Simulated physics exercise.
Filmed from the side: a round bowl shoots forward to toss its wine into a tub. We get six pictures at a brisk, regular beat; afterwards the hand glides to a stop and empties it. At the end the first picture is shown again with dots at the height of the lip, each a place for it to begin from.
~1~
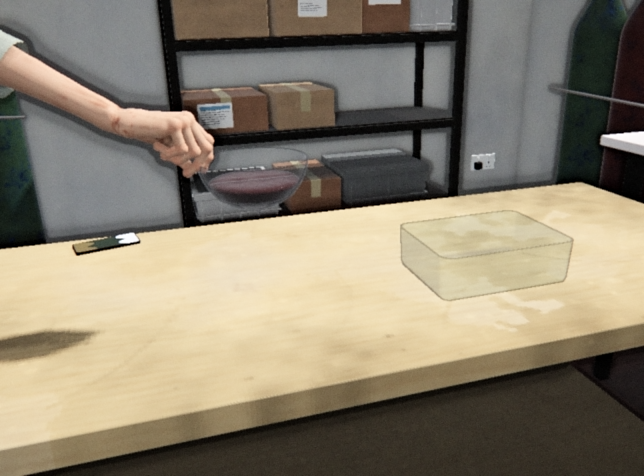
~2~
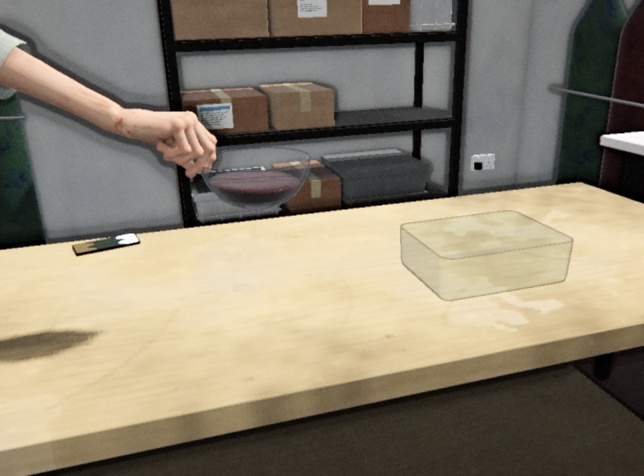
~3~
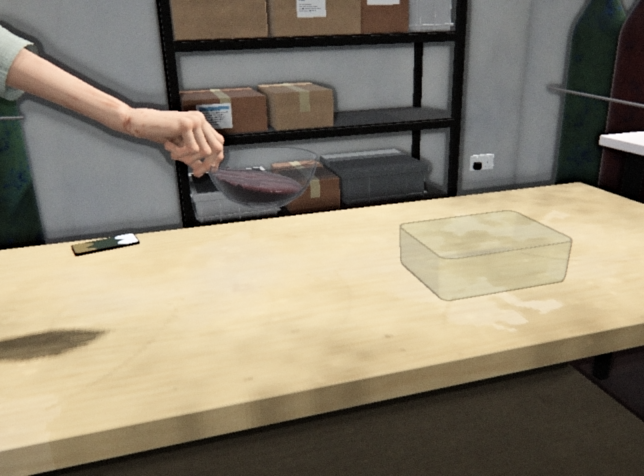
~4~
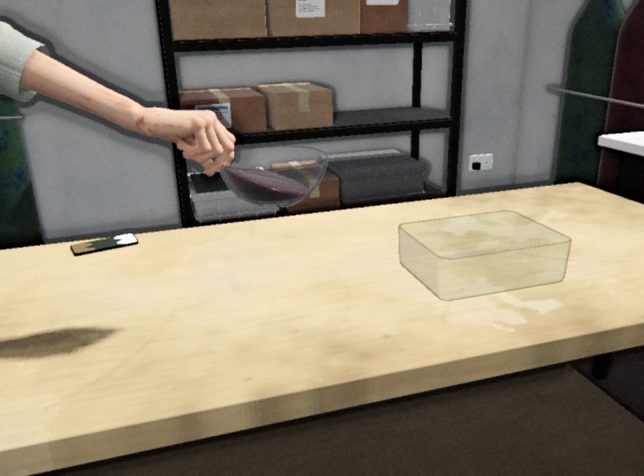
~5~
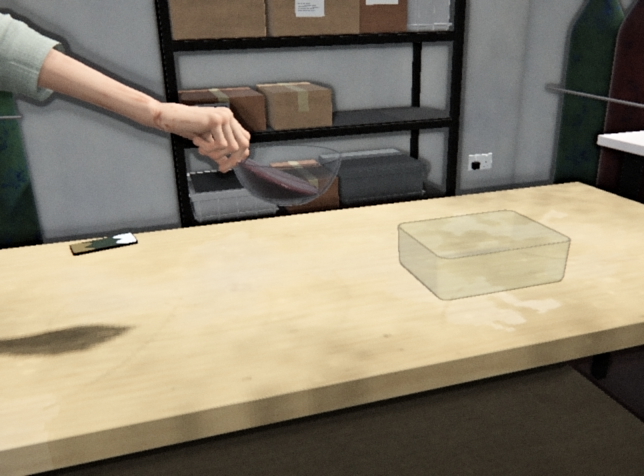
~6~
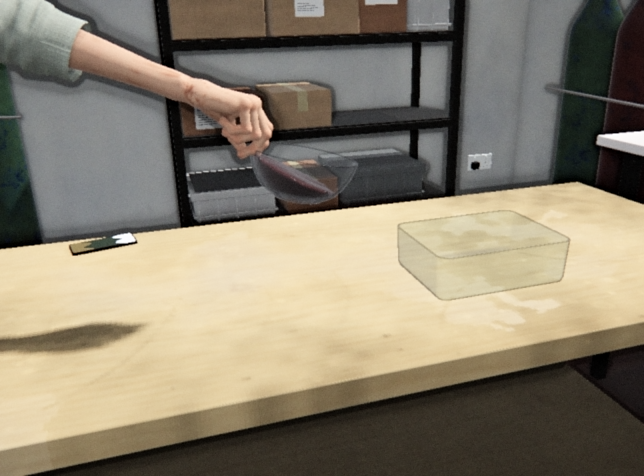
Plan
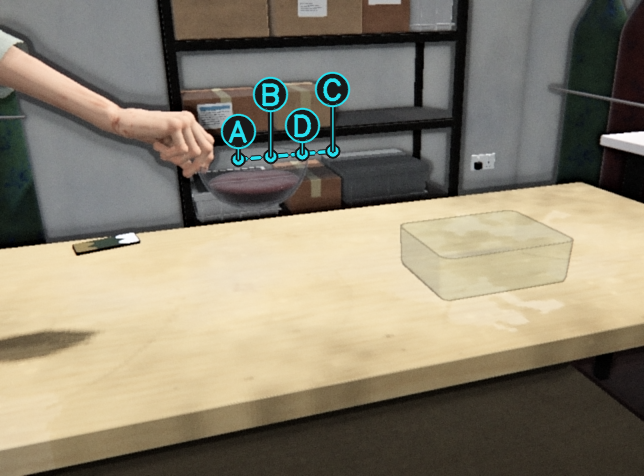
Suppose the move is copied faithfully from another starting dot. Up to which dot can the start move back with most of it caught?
I would pick dot C.
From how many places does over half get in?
One.
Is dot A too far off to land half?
Yes.
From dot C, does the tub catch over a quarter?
Yes, it does.
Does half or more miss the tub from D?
Yes, it does.
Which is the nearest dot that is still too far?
The answer is D.
In cyan, A at (238, 159); B at (270, 156); C at (332, 151); D at (302, 153).
Choosing A, about 0 % lands in the tub, 100 % falls short.
Choosing B, about 0 % lands in the tub, 98 % falls short.
Choosing C, about 68 % lands in the tub, 25 % falls short and 7 % goes beside or beyond.
Choosing D, about 28 % lands in the tub, 67 % falls short and 5 % goes beside or beyond.
